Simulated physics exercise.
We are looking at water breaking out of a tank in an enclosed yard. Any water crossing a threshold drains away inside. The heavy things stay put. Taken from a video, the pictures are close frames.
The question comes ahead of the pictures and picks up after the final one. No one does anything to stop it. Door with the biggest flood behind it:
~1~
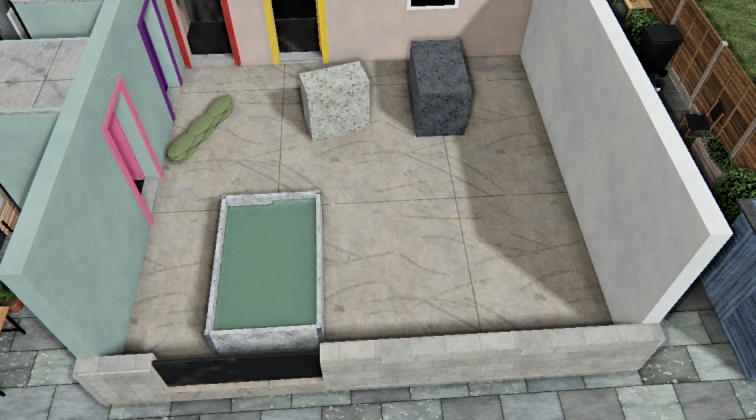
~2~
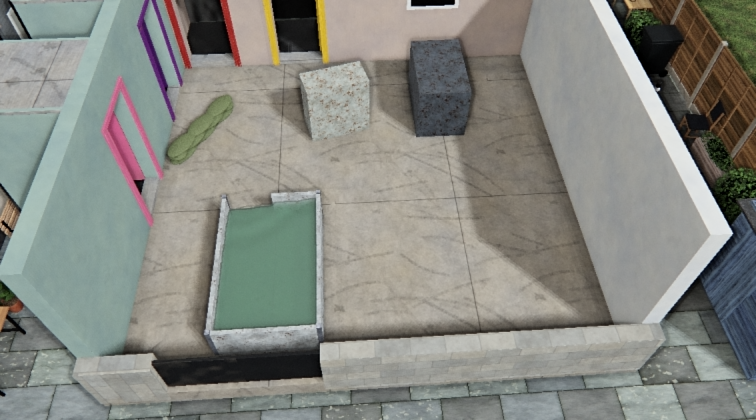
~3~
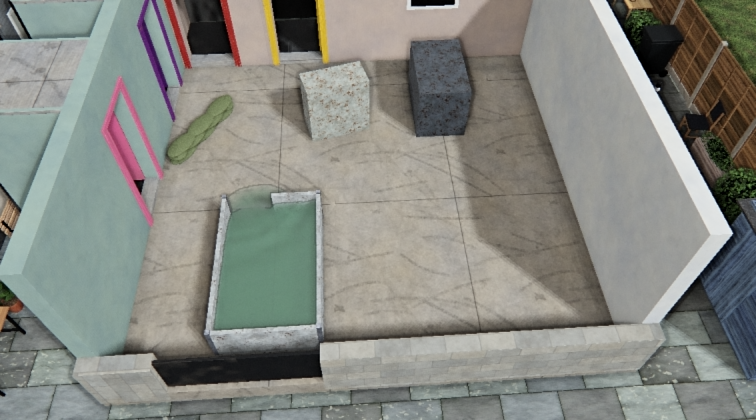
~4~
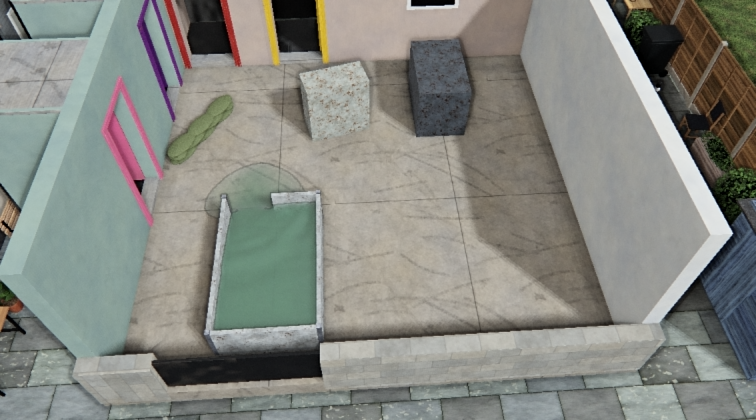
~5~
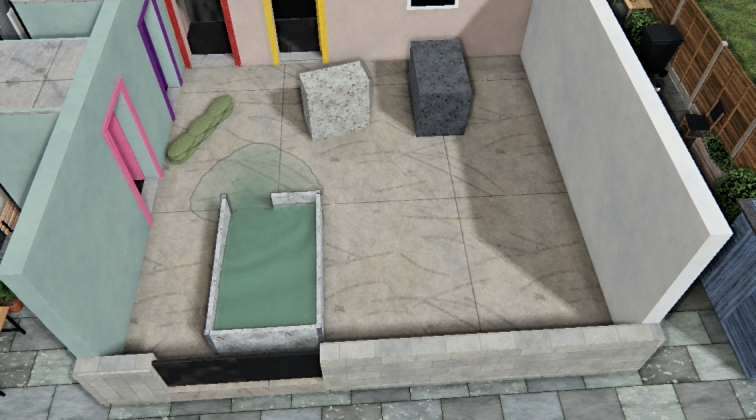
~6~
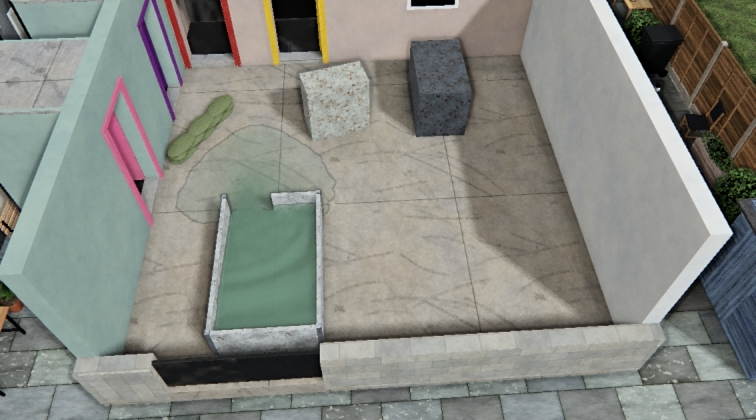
Yellow.
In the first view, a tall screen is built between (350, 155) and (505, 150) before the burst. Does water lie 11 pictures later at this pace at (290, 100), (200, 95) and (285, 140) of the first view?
Taking the three spots in turn: Swamped, spared, swamped.
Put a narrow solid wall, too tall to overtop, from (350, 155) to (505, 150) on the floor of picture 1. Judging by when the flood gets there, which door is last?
The purple one is reached last.
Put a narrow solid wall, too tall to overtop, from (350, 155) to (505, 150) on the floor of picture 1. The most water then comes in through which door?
My call is the door marked yellow.
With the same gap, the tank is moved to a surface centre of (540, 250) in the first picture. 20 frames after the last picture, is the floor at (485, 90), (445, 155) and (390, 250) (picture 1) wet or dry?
Result, in order: Affected; affected; unaffected.
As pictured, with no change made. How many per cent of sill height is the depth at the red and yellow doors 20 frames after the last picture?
Some 40 percent and then some 180 percent.
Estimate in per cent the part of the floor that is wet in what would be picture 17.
Some 20 per cent.
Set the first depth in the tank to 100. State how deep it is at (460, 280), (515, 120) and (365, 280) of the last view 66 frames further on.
Going place by place: 2 %, 6 % and 2 %.
A moment on, water covers 15 % of the floor; yellow door not reached, pink door wet at the sill, nothing in, purple door not reached, red door not reached.
Next, water covers 20 % of the floor; yellow door wet at the sill, nothing in, pink door wet at the sill, nothing in, purple door not reached, red door wet at the sill, nothing in.
Then, water covers 35 % of the floor; yellow door some in, pink door a trickle in, purple door wet at the sill, nothing in, red door wet at the sill, nothing in.
Later, water covers 50 % of the floor; yellow door a lot in, pink door a trickle in, purple door a trickle in, red door wet at the sill, nothing in.
In the end, water covers 75 % of the floor; yellow door a lot in, pink door a trickle in, purple door some in, red door wet at the sill, nothing in; the yellow door has let in the most.
